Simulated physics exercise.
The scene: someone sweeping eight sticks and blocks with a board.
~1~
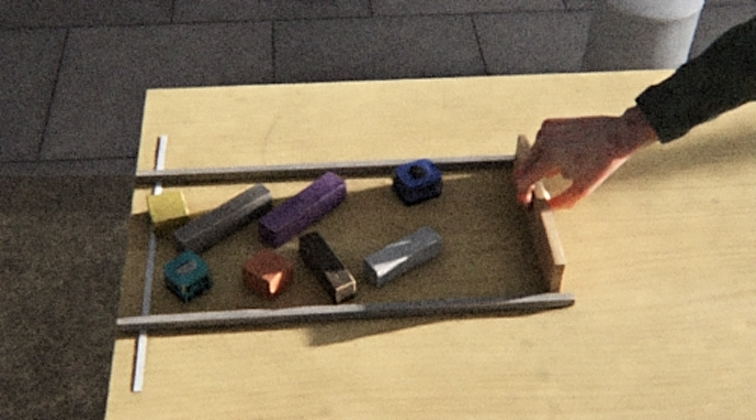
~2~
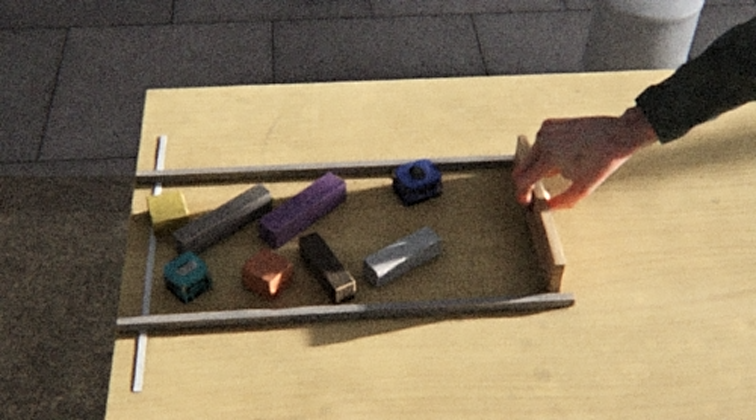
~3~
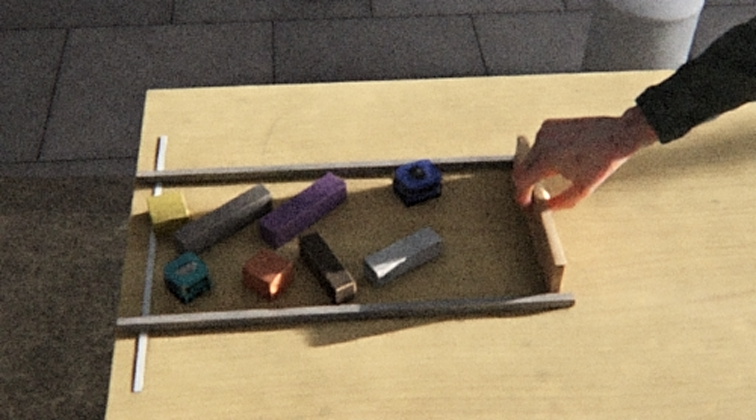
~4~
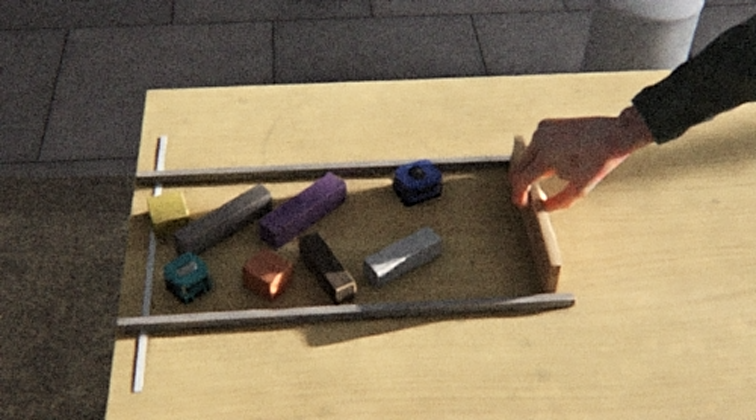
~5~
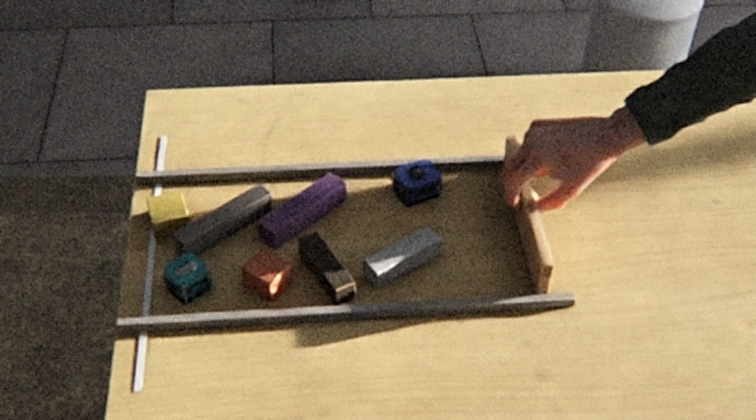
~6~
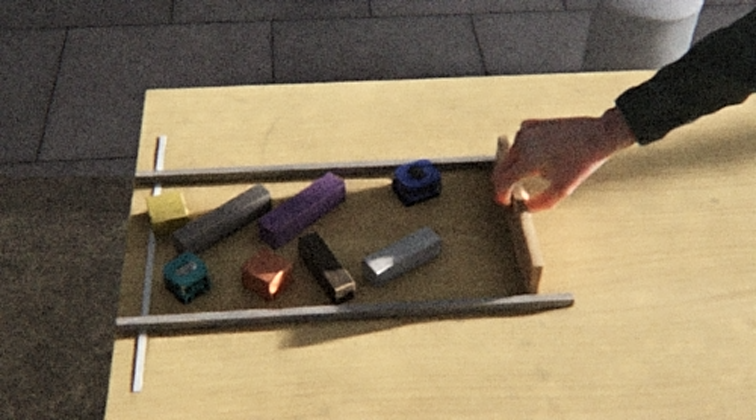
A hand slides a wooden board slightly left between two rails toward scattered, unmoving blocks.
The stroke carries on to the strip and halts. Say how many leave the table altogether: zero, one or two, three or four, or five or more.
As it turns out, the number that fall off is five or more.
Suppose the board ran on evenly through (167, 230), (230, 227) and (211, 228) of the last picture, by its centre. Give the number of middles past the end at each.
In that order 5, 1 and 2.
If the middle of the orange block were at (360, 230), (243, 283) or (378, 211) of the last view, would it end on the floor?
The orange block survives; is lost; holds on.
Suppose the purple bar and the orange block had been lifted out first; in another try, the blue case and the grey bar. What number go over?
4 in the first case, 5 in the second.
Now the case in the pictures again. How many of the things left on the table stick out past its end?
That would be 1.
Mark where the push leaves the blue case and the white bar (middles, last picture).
First (136, 190), then (135, 280).
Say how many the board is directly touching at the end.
In contact: 2.
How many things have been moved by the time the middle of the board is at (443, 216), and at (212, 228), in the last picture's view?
First 1, then 8.
Early on, none off yet; yellow block at rest near (168, 214); turquoise case at rest near (187, 278); grey bar at rest near (224, 221).
A while later, none off yet; yellow block moving near (159, 213); turquoise case travelled about its own width near (165, 274); grey bar travelled a little near (187, 216).
Finally, the number that fall off is five or more; lost, black bar, purple bar, orange block, grey bar, turquoise case and yellow block.
